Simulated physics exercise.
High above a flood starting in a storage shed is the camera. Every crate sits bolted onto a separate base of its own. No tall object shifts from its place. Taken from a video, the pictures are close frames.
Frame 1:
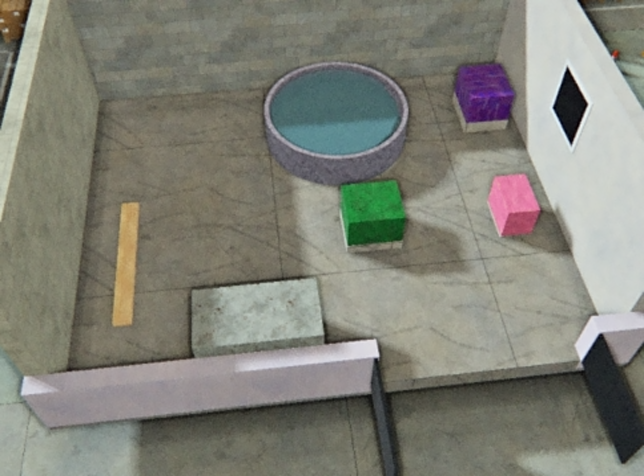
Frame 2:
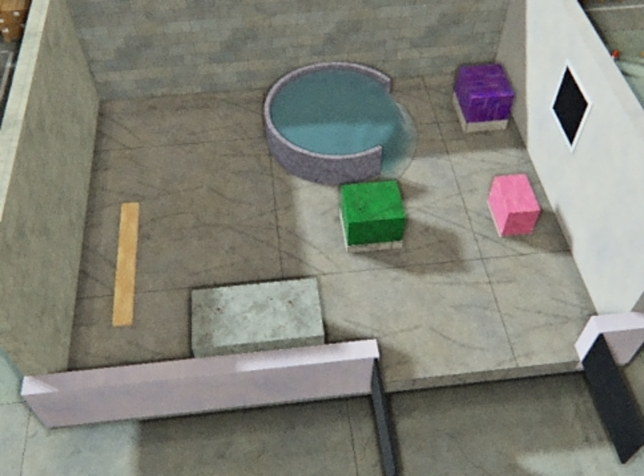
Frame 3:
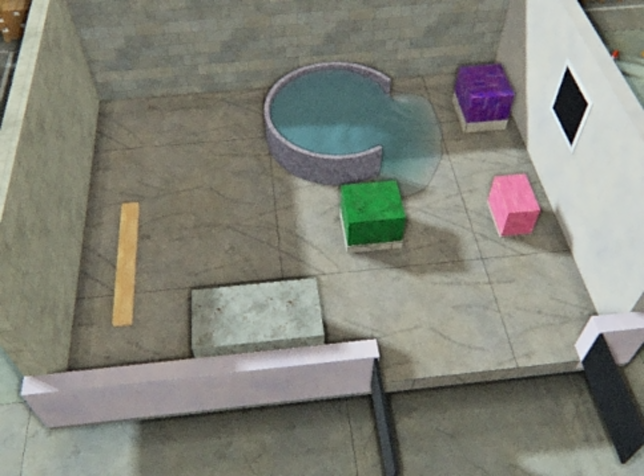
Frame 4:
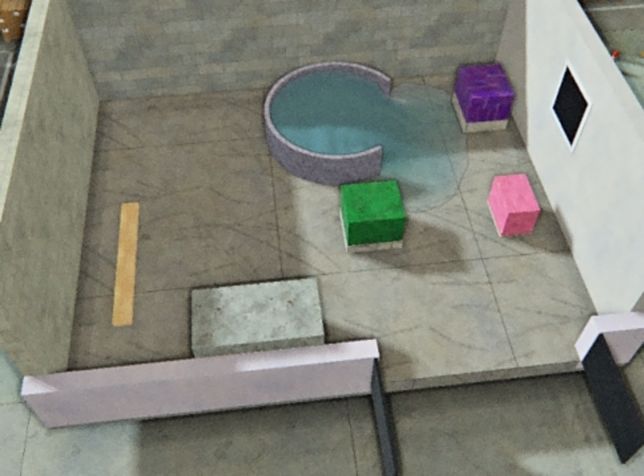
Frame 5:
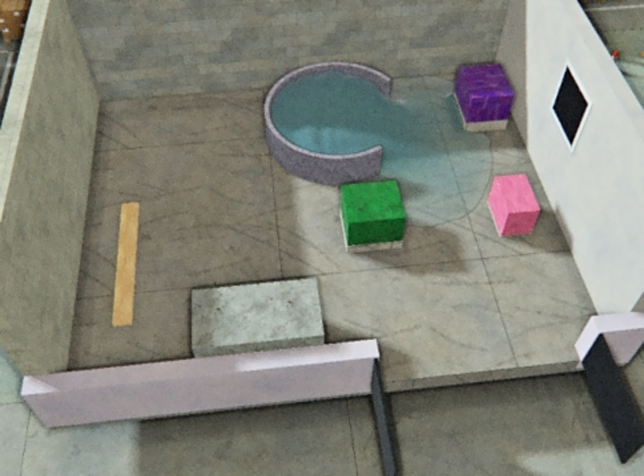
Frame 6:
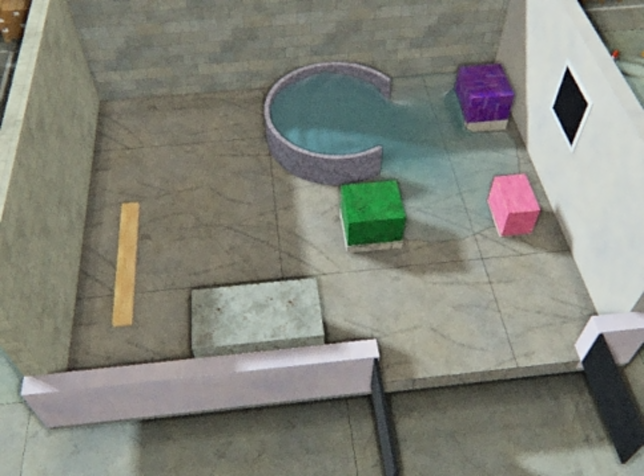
A round pool of water lost part of its right side, and water poured out across the gray floor, spreading right between the green and purple blocks toward the pink one, while the blocks stayed put.
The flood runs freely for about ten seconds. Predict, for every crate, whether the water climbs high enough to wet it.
My prediction: The pink crate gets wetted; the purple crate gets wetted; the green crate remains dry.
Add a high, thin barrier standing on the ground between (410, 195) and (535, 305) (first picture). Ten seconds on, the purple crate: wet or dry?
Note - purple crate: Flooded.
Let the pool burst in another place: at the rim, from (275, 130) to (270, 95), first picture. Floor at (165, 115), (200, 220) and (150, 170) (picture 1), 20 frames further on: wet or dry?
Going through them in turn: Reached by the flood, then reached by the flood, then reached by the flood.
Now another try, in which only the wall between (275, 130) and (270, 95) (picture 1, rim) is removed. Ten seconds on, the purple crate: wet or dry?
I'd say the purple crate is untouched.
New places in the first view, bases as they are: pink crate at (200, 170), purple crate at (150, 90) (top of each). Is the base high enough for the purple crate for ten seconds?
In short: The purple one is spared.
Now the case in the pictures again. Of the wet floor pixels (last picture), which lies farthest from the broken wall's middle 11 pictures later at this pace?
The front tops out at about (600, 341).
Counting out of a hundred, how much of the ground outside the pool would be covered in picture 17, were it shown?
Some 30 per cent.
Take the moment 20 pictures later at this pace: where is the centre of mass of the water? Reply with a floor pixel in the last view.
The balance point is around (429, 158).
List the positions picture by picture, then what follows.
The first frame shows the pool at (336, 111) is whole and still.
In the second frame, the front is at a hidden place, out from the gap at (401, 133).
In the third frame, the front is at (403, 193), out from the gap at (401, 135).
In the fourth frame, water pours out at (401, 136) and has run to (439, 91).
In the fifth frame, the front is at a hidden place, out from the gap at (401, 136).
In the sixth frame, water pours out at (401, 136) and has run to a hidden place.
A moment on, water covers 25 % of the floor; the pink crate water round its plinth, the purple crate water round its plinth, the green crate water round its plinth.
Next, water covers 30 % of the floor; the pink crate water round its plinth, the purple crate water round its plinth, the green crate water round its plinth.
Then, water covers 35 % of the floor; the pink crate water round its plinth, the purple crate water round its plinth, the green crate water round its plinth.
Later, water covers 55 % of the floor; the pink crate water round its plinth, the purple crate water round its plinth, the green crate water round its plinth.
In the end, water covers 70 % of the floor; the pink crate was topped, the purple crate was topped, the green crate stayed above the water.
